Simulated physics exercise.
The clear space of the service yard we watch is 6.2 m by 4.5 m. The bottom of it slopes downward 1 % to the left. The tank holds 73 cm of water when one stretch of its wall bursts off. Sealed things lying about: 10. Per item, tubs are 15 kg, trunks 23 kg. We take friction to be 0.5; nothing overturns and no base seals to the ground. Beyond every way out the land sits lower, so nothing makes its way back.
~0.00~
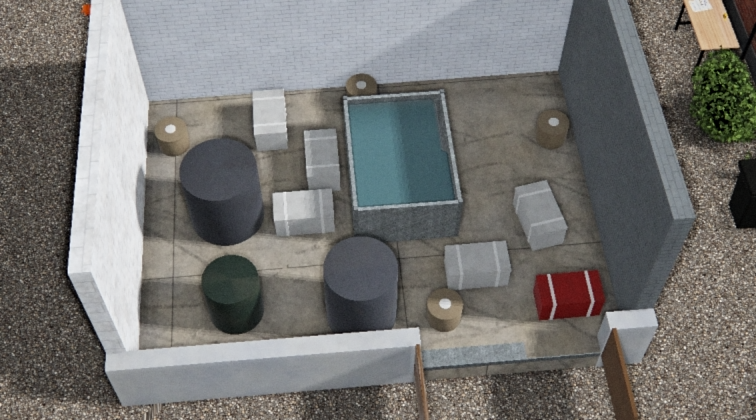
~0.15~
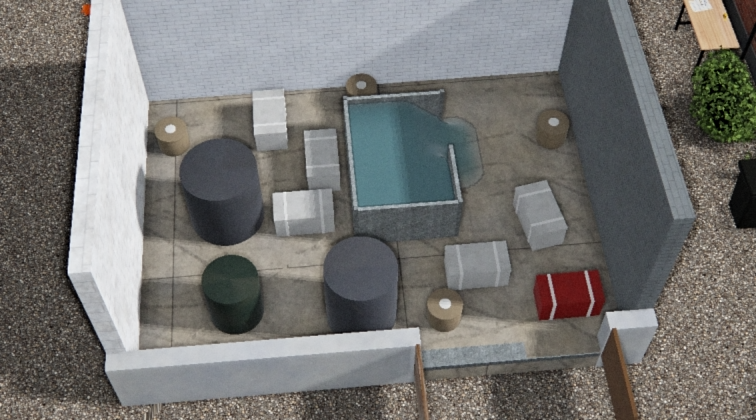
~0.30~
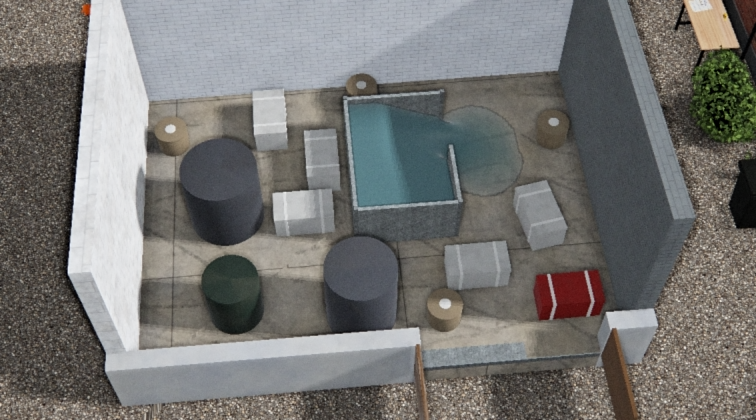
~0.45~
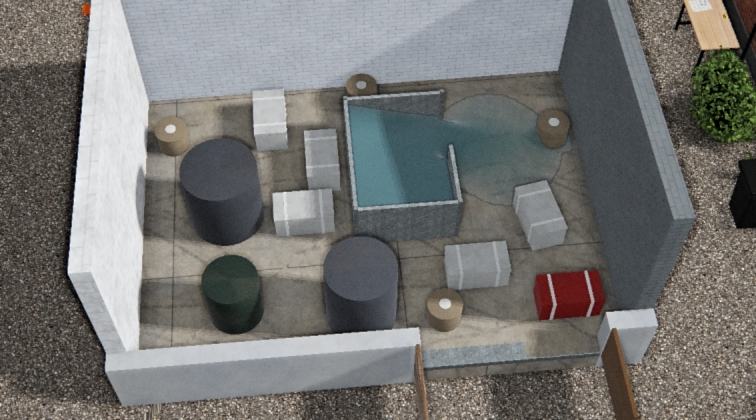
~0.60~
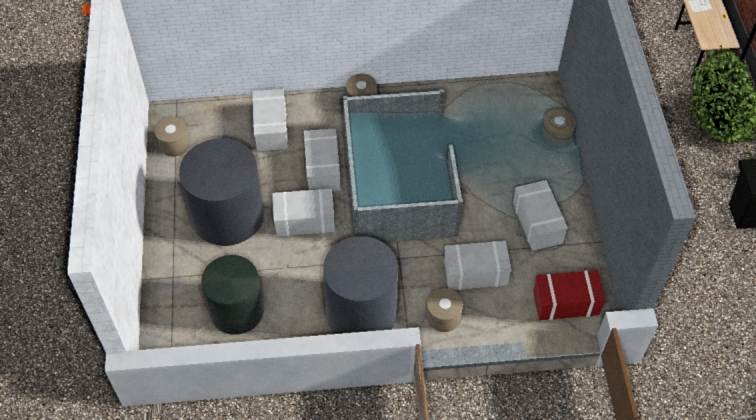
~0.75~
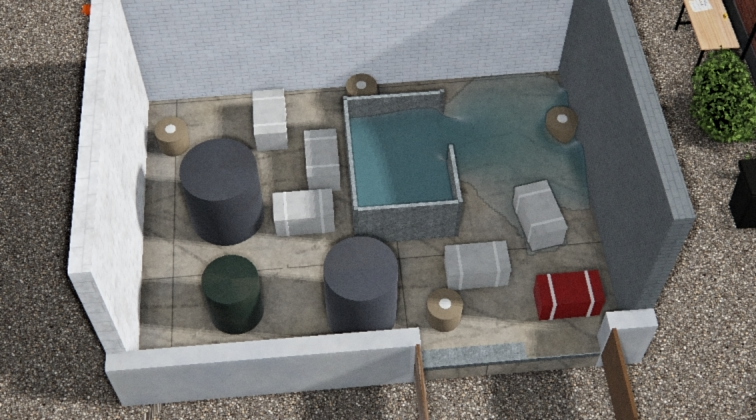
Water poured out through a gap in the right side of the raised stone tank, fanned across the paved yard to the right-hand wall, and nudged a small round tub slightly near that wall.
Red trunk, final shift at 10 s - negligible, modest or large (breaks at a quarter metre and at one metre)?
Large.
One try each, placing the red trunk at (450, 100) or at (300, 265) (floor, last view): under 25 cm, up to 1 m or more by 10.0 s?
I'd expect that it gets borne away first and remains where it was second.
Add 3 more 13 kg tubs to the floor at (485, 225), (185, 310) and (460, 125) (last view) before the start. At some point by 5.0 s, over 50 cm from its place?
One by one: Below the mark, below the mark, beyond the mark.
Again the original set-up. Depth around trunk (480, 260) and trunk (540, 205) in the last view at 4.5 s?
Depth approx. 4 cm / 4 cm.
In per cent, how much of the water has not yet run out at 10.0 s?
Roughly 62 percent.
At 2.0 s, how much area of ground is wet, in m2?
About 9.0 m2 is covered.
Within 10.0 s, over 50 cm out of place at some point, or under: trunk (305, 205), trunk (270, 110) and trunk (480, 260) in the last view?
Results in listed order: Falls short / exceeds / falls short.
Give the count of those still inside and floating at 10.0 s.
Tally: 1 of them.
After 2.0 s the red trunk is near (571, 307), 0.3 m from its start, aground; 0 of 10 are out; 1 afloat.
After 4.5 s the red trunk has gone out; 1 of 10 are out; 0 afloat.
After 7.0 s the red trunk has gone out; 1 of 10 are out; 1 afloat.
After 10.0 s the red trunk has gone out; 1 of 10 are out; 1 afloat.
